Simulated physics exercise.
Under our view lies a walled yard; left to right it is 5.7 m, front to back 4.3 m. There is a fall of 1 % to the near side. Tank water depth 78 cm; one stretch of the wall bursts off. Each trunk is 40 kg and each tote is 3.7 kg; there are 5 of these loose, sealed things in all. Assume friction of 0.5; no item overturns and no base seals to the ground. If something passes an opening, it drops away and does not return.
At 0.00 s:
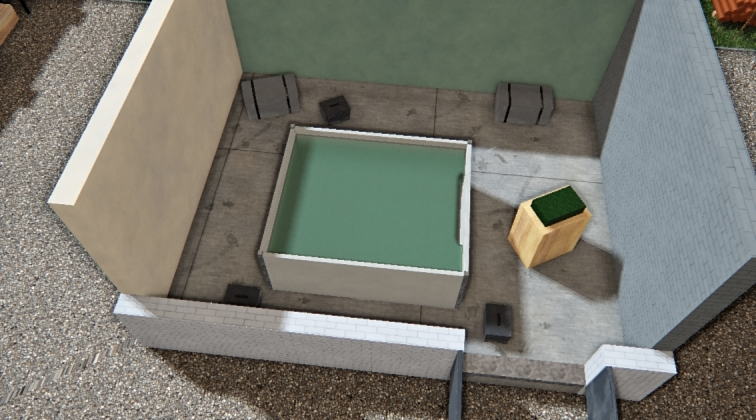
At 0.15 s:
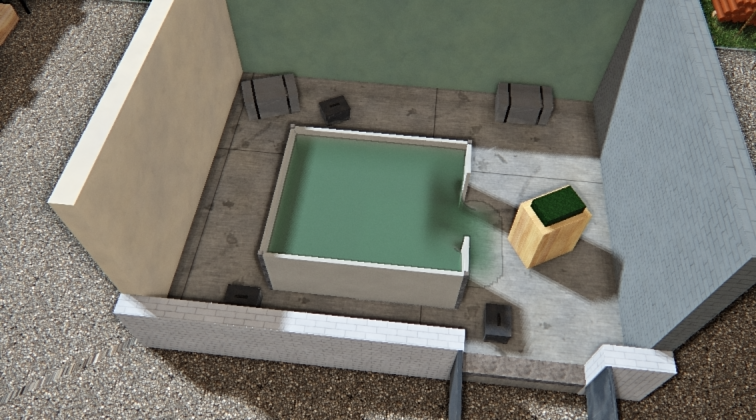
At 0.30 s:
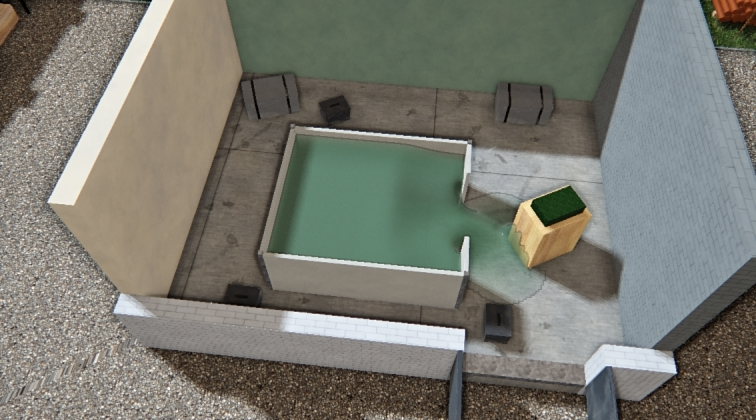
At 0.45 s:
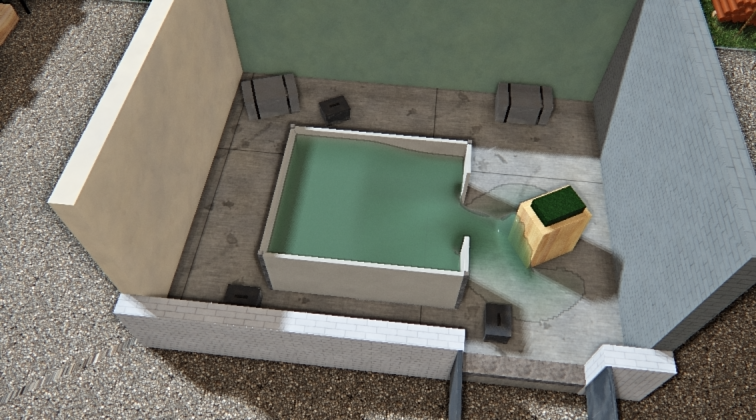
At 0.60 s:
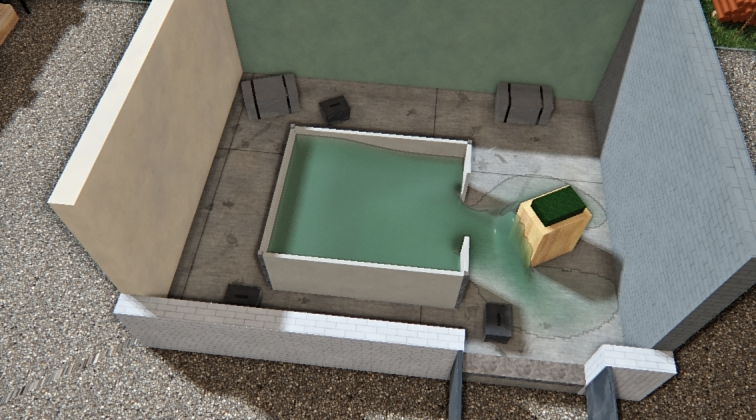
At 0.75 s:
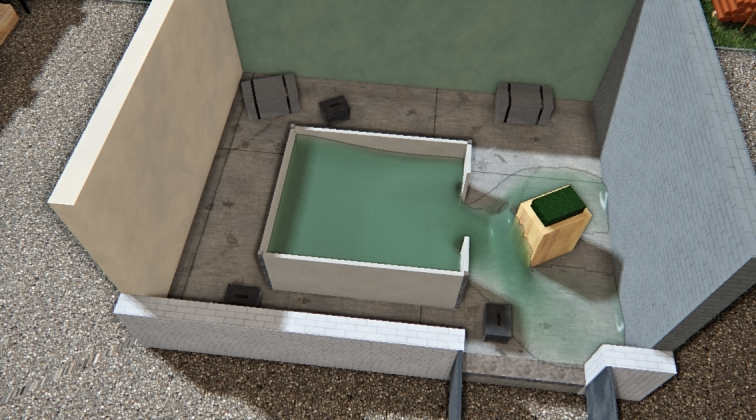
Green water pouring through a gap in the tank's right wall, spreading around a wooden planter-like block and across the yard floor.
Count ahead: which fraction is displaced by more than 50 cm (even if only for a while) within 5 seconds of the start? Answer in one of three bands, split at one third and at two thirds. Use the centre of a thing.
One to two thirds.
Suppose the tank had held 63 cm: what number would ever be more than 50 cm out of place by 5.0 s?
It would come to 3 of them.
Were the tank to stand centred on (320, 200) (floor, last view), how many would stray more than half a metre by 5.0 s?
So the tally would be 3.
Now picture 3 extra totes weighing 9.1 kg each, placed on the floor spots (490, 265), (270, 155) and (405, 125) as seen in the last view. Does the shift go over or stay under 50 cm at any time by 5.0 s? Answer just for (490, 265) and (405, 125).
The first comes out beyond the limit, the second beyond the limit.
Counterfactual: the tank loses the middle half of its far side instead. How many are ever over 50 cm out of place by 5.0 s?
Then it comes to 4.
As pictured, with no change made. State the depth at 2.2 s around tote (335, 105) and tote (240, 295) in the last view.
0 and 0 cm.
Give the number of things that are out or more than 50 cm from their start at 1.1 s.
I get 0.
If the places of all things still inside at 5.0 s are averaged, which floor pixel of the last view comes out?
Mean floor pixel: About (272, 156).
After 1.1 s 0 of 5 are over 50 cm from their spots; 0 afloat.
After 2.2 s 1 of 5 are over 50 cm from their spots; 0 afloat.
After 3.5 s 2 of 5 are over 50 cm from their spots; 0 afloat.
After 5.0 s 3 of 5 are over 50 cm from their spots, and 3 have been at some point; 0 afloat.
